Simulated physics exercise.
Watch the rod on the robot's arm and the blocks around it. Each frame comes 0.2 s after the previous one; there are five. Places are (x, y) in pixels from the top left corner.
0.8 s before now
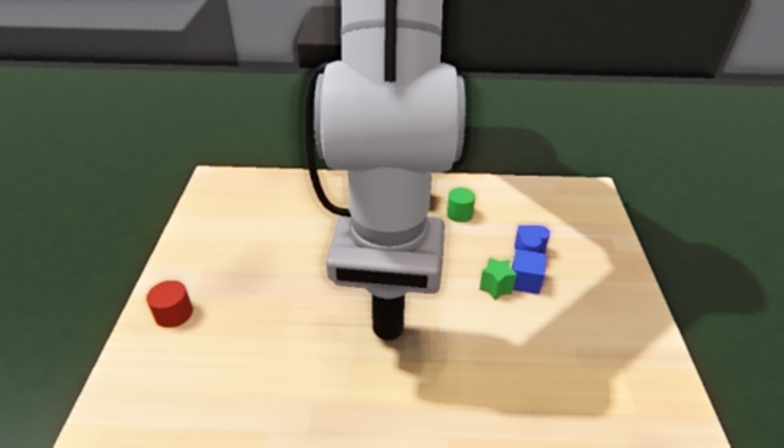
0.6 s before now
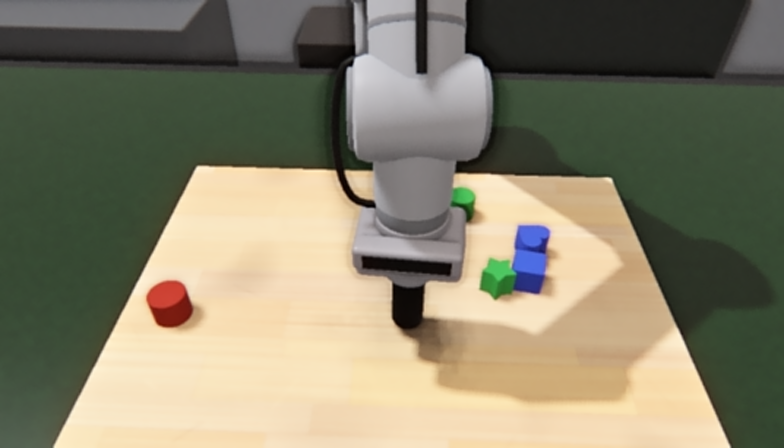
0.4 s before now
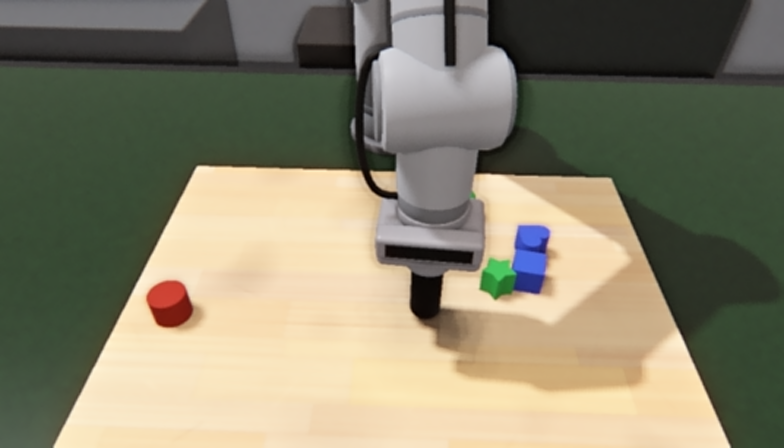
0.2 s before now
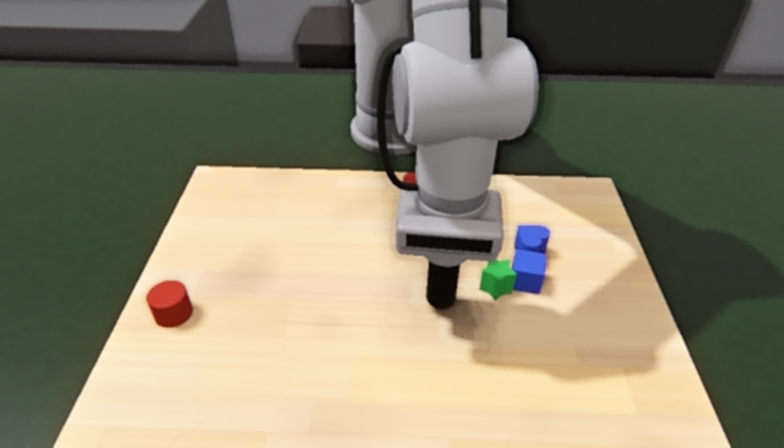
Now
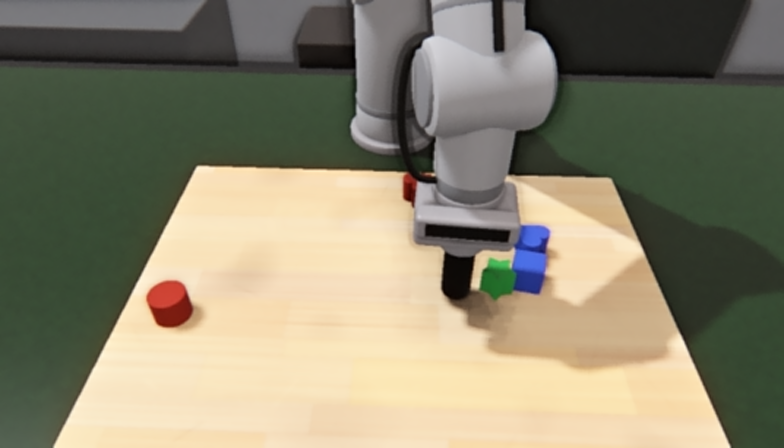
A grey robot arm with a black rod reaches over a pale wooden table against a dark green background, seen from the front and slightly above by a still camera. A red cylinder sits at the left, while a green star-shaped block, a blue square block and a blue heart cluster at the right. The arm glides steadily right and slightly back, bringing the rod close to the star as the blocks stay still.
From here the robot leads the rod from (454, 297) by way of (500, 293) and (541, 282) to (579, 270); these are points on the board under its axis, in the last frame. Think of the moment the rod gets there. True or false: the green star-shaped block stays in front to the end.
That claim is true.
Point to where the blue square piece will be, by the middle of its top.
It sits at (622, 231).
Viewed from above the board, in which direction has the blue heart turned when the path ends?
From overhead, the rotation is counterclockwise.
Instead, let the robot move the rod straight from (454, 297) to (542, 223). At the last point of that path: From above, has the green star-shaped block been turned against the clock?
The answer is no.
The first path, step by step. One third of the way, rod at (502, 285); green star-shaped block at (523, 260); blue square piece at (551, 256), turned 15° anticlockwise.
Two thirds of the way, rod at (543, 274); green star-shaped block at (562, 249); blue square piece at (589, 244), turned 20° anticlockwise; blue heart at (538, 228), turned 35° anticlockwise.
At the end, rod at (581, 263); green star-shaped block at (598, 237); blue square piece at (622, 231), turned 25° anticlockwise; blue heart at (538, 228), turned 35° anticlockwise.
